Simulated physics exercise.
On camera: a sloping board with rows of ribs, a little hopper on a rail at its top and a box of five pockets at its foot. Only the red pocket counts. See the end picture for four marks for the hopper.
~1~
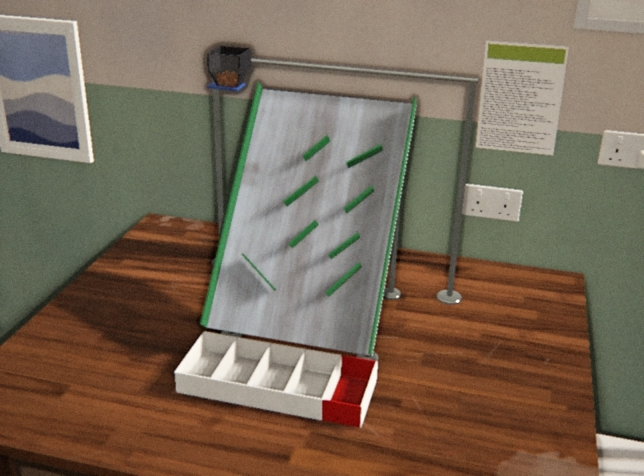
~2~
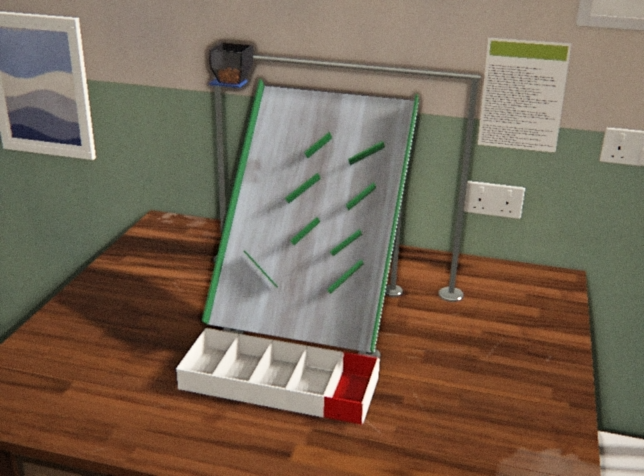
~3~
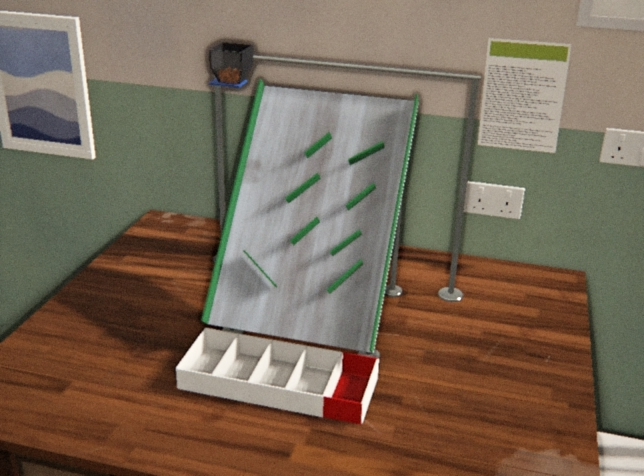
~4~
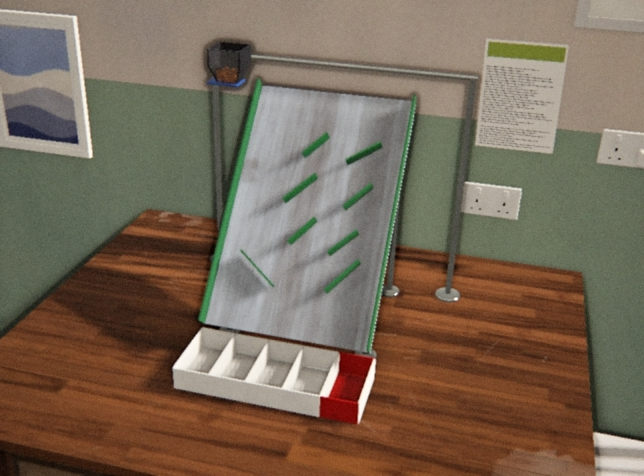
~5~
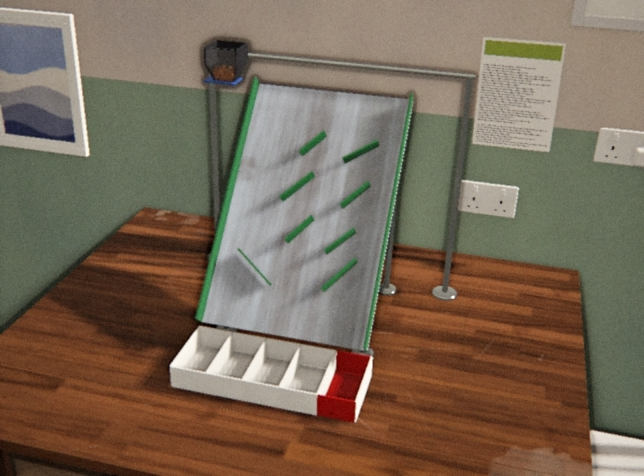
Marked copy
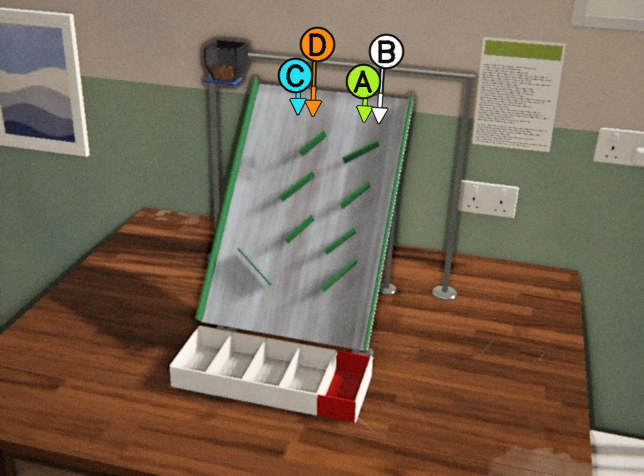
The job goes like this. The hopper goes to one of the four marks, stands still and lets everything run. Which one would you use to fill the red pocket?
Mark B.
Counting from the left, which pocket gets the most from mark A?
The third from the left.
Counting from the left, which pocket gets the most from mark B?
The third from the left.
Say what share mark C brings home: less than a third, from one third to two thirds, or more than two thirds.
It is less than a third.
On the marked copy, mark A meets the board at (364, 116); mark B meets the board at (379, 117); mark C meets the board at (298, 108); mark D meets the board at (313, 110).
Choosing A, a small part in the red pocket, nearly all in other pockets.
Choosing B, about a quarter in the red pocket, about two thirds in other pockets.
Choosing C, a stray few in the red pocket, nearly all in other pockets.
Choosing D, none in the red pocket, nearly all in other pockets, a stray few outside the box.
